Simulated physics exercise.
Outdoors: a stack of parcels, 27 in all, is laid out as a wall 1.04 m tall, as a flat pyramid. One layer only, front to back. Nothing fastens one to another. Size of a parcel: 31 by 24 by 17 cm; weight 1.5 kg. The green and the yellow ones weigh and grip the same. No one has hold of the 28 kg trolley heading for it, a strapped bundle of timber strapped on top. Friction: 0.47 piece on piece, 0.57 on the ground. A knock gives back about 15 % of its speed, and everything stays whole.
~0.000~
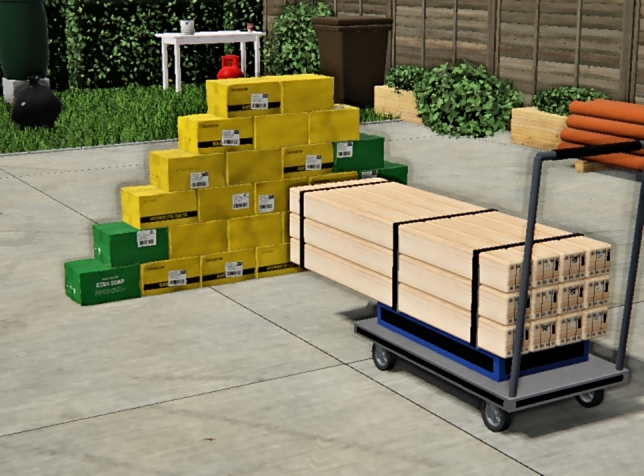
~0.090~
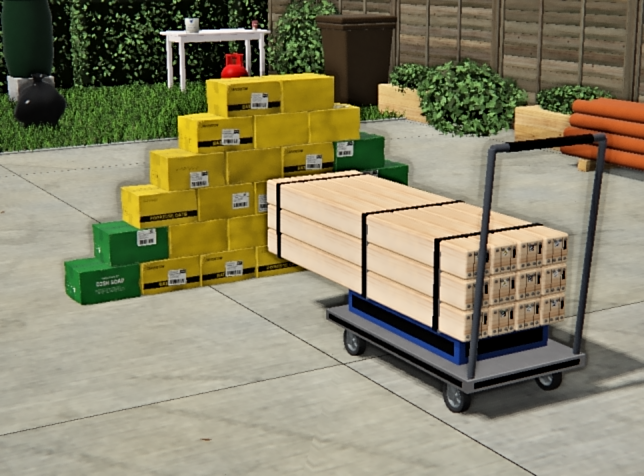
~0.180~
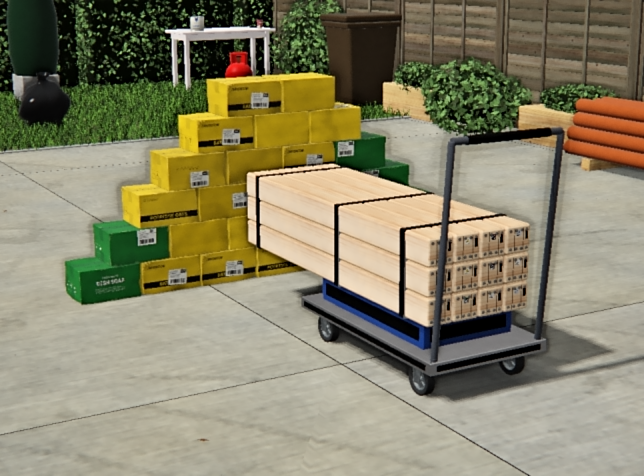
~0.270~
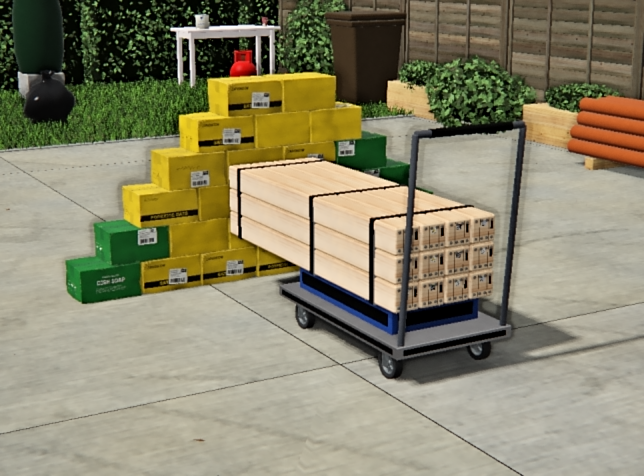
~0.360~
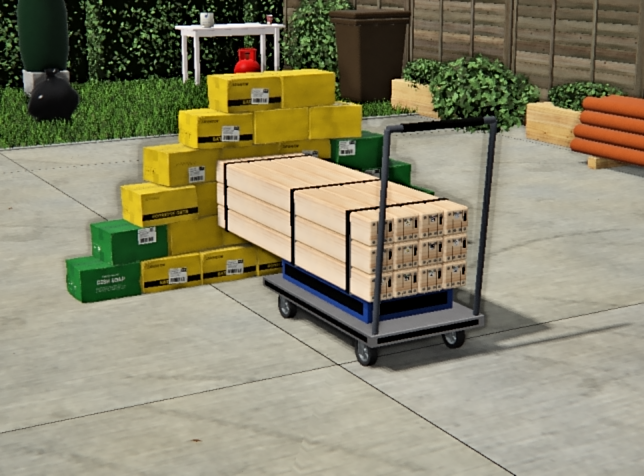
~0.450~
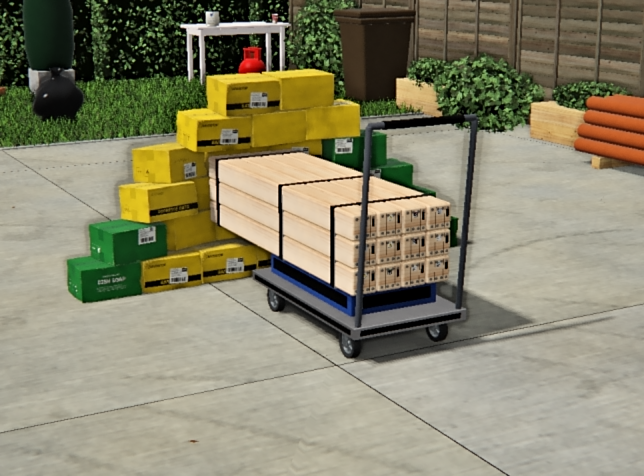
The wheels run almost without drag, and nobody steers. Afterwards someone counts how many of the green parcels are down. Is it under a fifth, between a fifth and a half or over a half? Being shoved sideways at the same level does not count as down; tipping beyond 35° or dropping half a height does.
Less than a fifth of them.
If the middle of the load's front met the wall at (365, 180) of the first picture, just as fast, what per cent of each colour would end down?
Then green 50, yellow 50 per cent.
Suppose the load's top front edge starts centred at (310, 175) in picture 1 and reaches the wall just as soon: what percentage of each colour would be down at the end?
Then green 10, yellow 80 per cent.
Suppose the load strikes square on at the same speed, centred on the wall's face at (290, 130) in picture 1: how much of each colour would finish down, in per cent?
Then green 0, yellow 40 per cent.
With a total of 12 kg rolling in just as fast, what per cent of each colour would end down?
In that case green 10, yellow 90 per cent.
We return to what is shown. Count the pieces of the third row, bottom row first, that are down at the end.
The count is 4.
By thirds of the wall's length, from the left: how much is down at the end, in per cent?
Left 50, middle 80, right 20 per cent.
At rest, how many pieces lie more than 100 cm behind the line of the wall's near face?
Some 8 pieces.
After 0.72 s, load 46 cm past the wall's line, still rolling; none of the 8 green parcels down (7 of 27 in all colours); top green parcel leaning 6°; top yellow parcel leaning 15°.
After 1.26 s, load 83 cm past the wall's line, still rolling; 1 of the 8 green parcels down (15 of 27 in all colours); top green parcel on its side; top yellow parcel on its side.
At rest (3.0 s), load 89 cm past the wall's line, stopped; 1 of the 8 green parcels down (16 of 27 in all colours); top green parcel upside down; top yellow parcel on its side. That is 12 per cent. As the last picture would show them, middles, top green parcel near (411, 214), top yellow parcel near (267, 217).
